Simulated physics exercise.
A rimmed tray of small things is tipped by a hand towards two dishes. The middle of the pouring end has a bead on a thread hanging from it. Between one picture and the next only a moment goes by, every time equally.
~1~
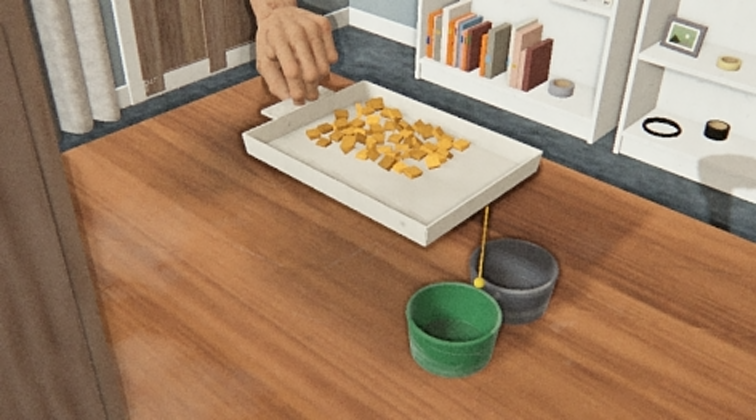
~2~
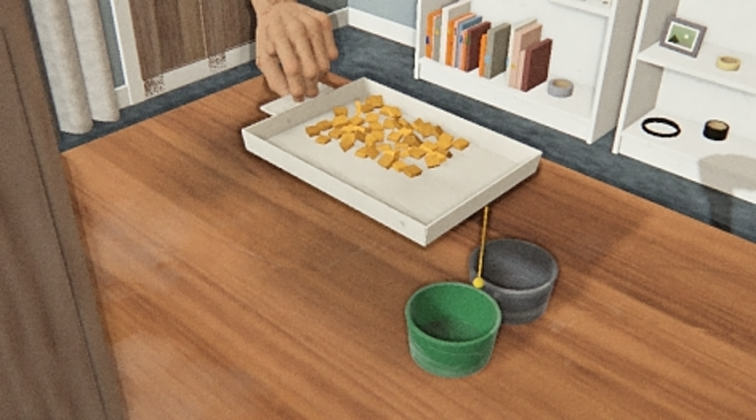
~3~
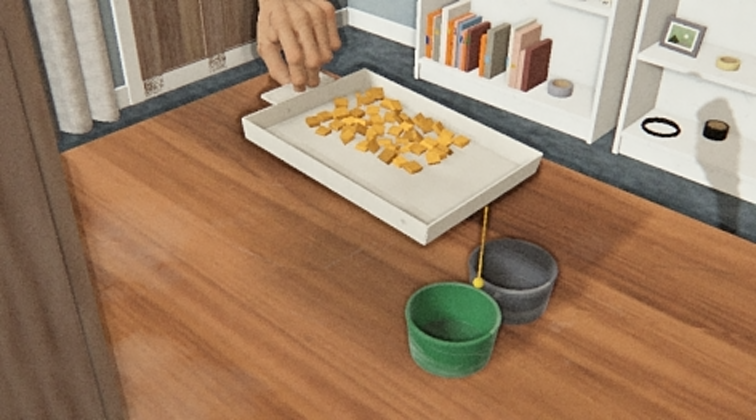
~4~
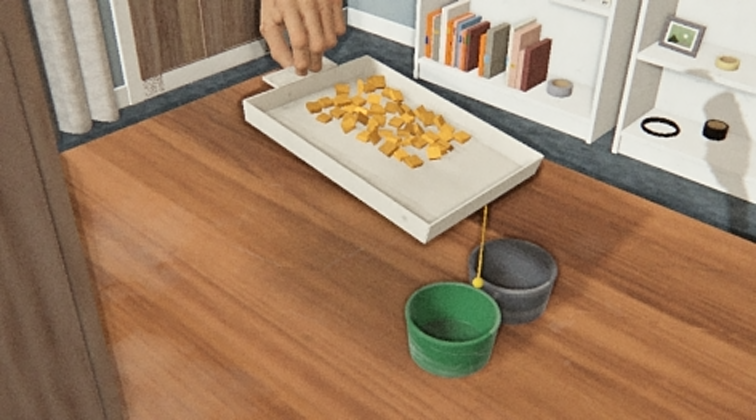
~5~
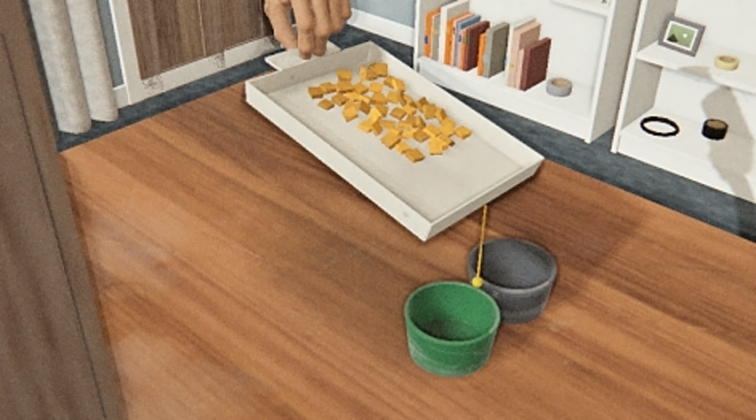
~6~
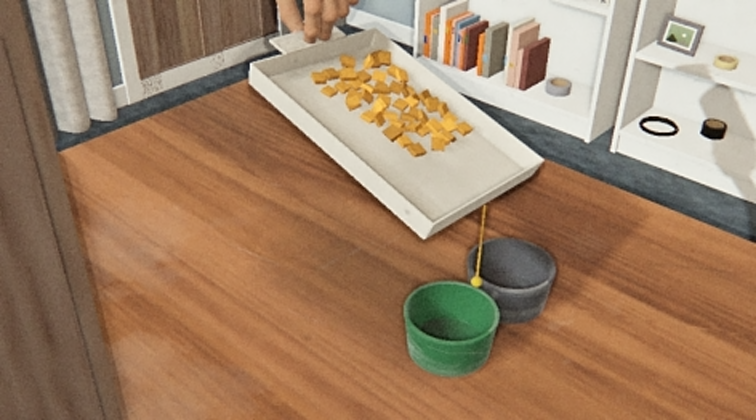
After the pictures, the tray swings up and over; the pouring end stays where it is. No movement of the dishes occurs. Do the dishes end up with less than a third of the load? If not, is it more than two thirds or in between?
No, in between.
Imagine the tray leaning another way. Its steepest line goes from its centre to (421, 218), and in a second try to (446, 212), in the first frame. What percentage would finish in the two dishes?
In order, some 40 % and some 20 %.
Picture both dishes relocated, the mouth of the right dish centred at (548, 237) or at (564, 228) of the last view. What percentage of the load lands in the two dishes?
Roughly 40 per cent, then roughly 50 per cent.
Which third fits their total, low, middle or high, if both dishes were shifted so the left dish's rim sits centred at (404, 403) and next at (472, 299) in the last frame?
Less than a third, then in the middle band.
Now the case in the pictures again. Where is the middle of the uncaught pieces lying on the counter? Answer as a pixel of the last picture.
The middle is around (555, 356).
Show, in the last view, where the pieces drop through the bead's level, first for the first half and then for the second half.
First near (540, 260), later near (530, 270).
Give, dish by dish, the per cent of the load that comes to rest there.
Left dish around 0 percent; right dish around 60 percent.
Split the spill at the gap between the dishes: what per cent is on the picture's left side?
It comes to near 0 percent of the spill.
Soon, tray tipped steeply; all on the tray.
A while on, tray tipped past a quarter turn; most on the tray; a stray few in the right dish; a small part outside both; a stray few in the air.
Towards the end, tray tipped past a quarter turn; about half in the right dish; about half outside both.
Finally, tray tipped past a quarter turn; none in the left dish; about half in the right dish; about half outside both.
